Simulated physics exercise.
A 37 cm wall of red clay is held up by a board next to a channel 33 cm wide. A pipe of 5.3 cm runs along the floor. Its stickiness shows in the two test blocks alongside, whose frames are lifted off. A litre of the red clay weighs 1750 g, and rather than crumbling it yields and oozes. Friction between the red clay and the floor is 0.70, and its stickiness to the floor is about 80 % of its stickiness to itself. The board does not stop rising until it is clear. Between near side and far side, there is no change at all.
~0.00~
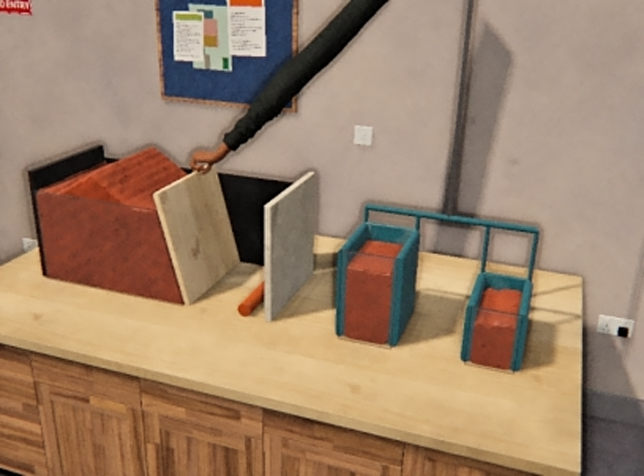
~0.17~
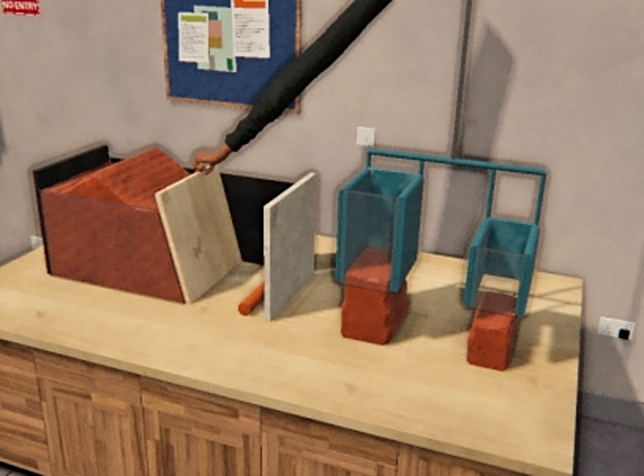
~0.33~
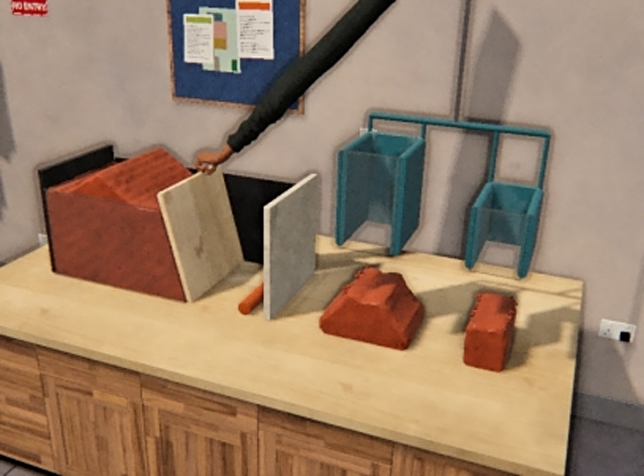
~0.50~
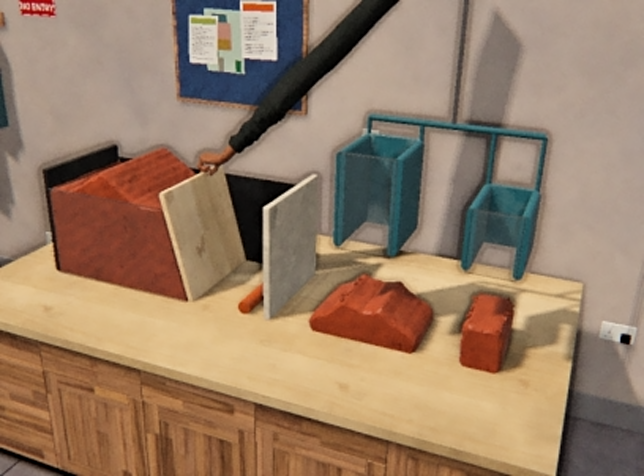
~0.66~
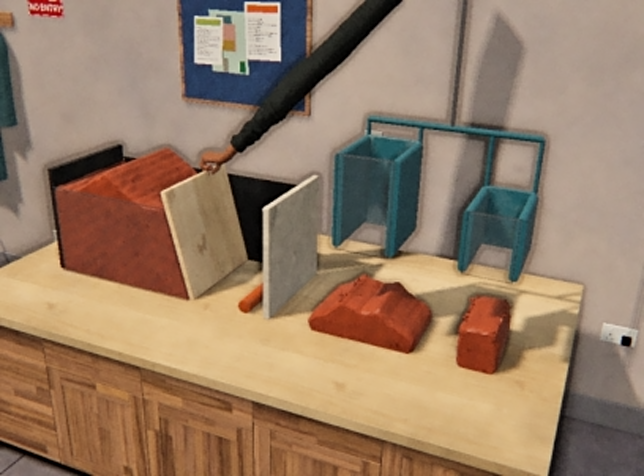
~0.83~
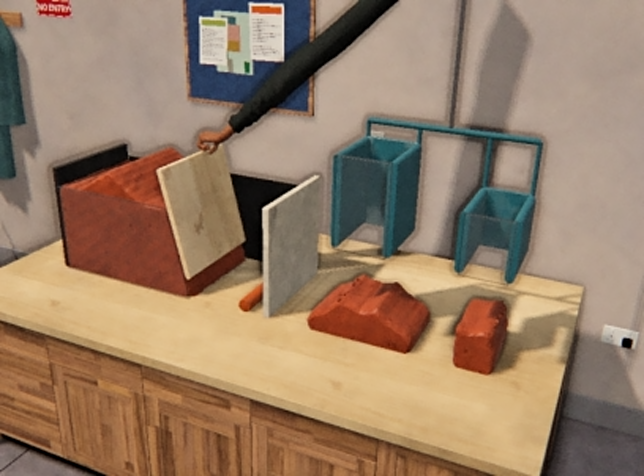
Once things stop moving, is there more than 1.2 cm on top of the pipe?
Yes.
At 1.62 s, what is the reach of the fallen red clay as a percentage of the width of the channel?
Near 80 %.
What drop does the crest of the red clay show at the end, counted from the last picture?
The gap comes to about 10 centimetres.
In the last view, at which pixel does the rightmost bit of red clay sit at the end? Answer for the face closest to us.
At about (250, 294).
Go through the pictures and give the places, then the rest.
In the first picture, top of the board at (157, 209), not yet moved; crest of the red clay at (95, 178); block heights 28 cm, 17 cm (left to right).
In the second picture, top of the board at (158, 209), not yet moved; crest of the red clay at (98, 178); block heights 26 cm, 17 cm (left to right).
In the third picture, top of the board at (160, 209), not yet moved; crest of the red clay at (102, 177); block heights 18 cm, 16 cm (left to right).
In the fourth picture, top of the board at (162, 209), not yet moved; crest of the red clay at (105, 177); block heights 15 cm, 16 cm (left to right).
In the fifth picture, top of the board at (164, 207), moved 5 mm; crest of the red clay at (108, 177); block heights 15 cm, 16 cm (left to right).
In the sixth picture, top of the board at (160, 185), moved 9.1 cm; crest of the red clay at (112, 176); block heights 15 cm, 16 cm (left to right).
After 1.06 s, the fallen stuff reaches 6 % of the way across and nothing lies on the pipe.
After 1.34 s, the fallen stuff reaches 50 % of the way across and nothing lies on the pipe.
After 1.62 s, the fallen stuff reaches 80 % of the way across and 6.9 cm lies on the pipe.
After 1.90 s, the fallen stuff reaches 83 % of the way across and 7.2 cm lies on the pipe.
After 1.95 s, the fallen stuff reaches 83 % of the way across and 7.2 cm lies on the pipe.
